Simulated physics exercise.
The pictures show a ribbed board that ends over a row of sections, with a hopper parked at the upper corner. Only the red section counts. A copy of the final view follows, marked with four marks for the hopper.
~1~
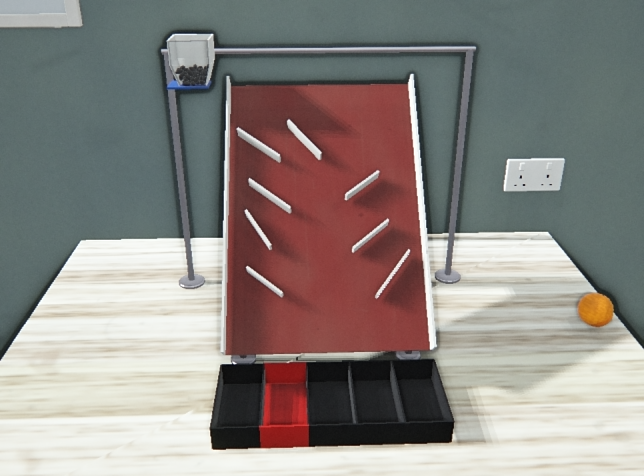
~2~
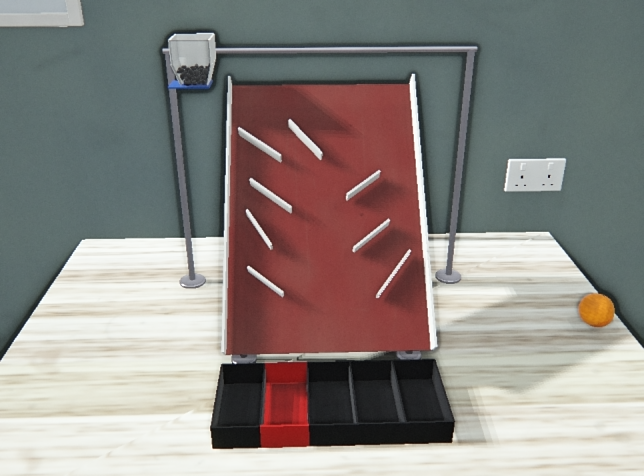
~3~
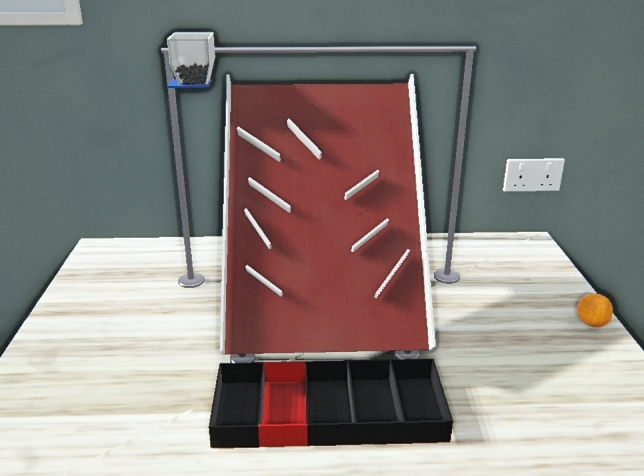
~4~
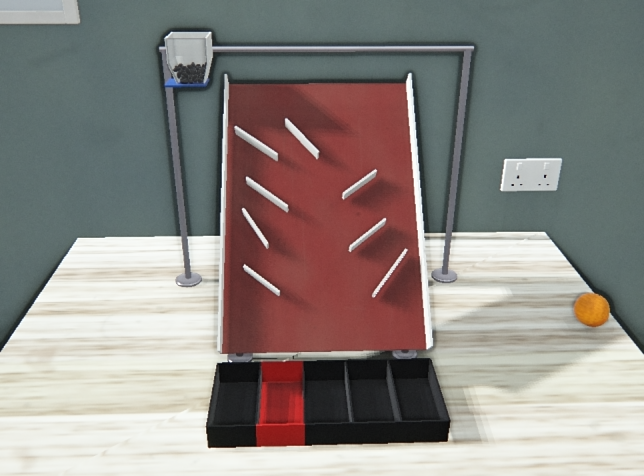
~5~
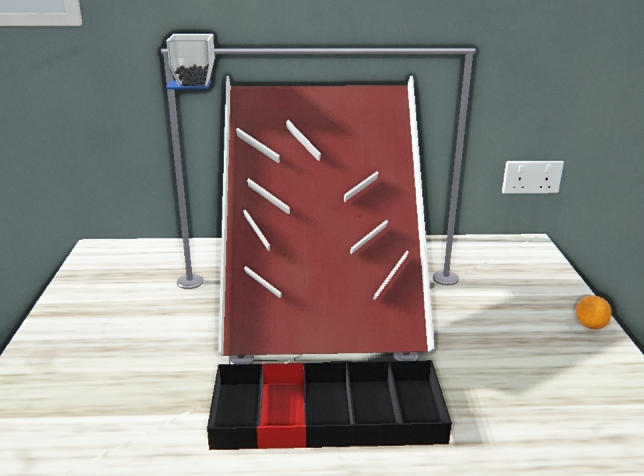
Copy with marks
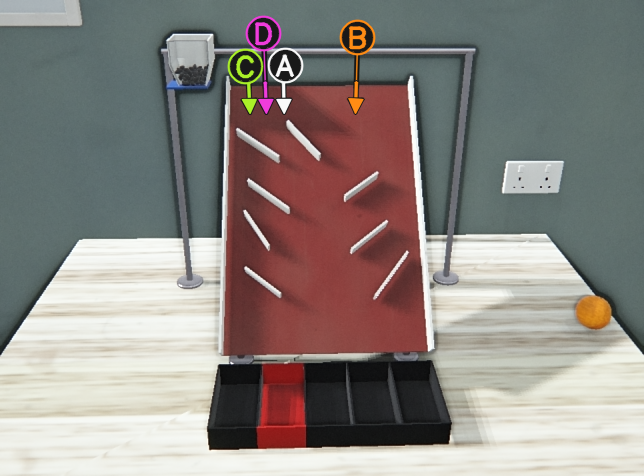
A pale wood-grained tabletop stands against a grey-green wall, seen from the front and slightly above. A tilted red board with white slanted ribs rises behind a black tray of five sections, the second from the left red, while a clear hopper of black beans hangs at the upper left of a grey frame, with an orange and a white socket at right. Nothing on the table moves; only the camera shifts very slightly.
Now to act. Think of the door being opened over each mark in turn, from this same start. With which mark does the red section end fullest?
Best: B.
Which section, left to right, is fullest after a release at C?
The third from the left.
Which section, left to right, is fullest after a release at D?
The third from the left.
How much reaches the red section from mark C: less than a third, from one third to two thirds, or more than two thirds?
It is less than a third.
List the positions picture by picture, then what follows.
Hopper near (195, 76), black beans, door shut, in the first frame.
Ribs (239, 128) to (281, 155), (289, 120) to (322, 153), (250, 179) to (291, 207), in the second frame.
Ribs (346, 194) to (379, 171), (245, 209) to (270, 244), (353, 247) to (388, 219), in the third frame.
Ribs (244, 265) to (279, 292), (374, 294) to (406, 249), in the fourth frame.
Red section near (282, 436), number 2 of 5 from the left, in the fifth frame.
On the marked copy, mark A meets the board at (284, 108); mark B meets the board at (355, 108); mark C meets the board at (249, 108); mark D meets the board at (266, 108).
With A, a small share in the red section, the bulk in other sections, only a few outside the box.
With B, close to half in the red section, close to half in other sections, only a few outside the box.
With C, a small share in the red section, the bulk in other sections, a small share held on the board, only a few outside the box.
With D, only a few in the red section, the bulk in other sections, a small share outside the box.
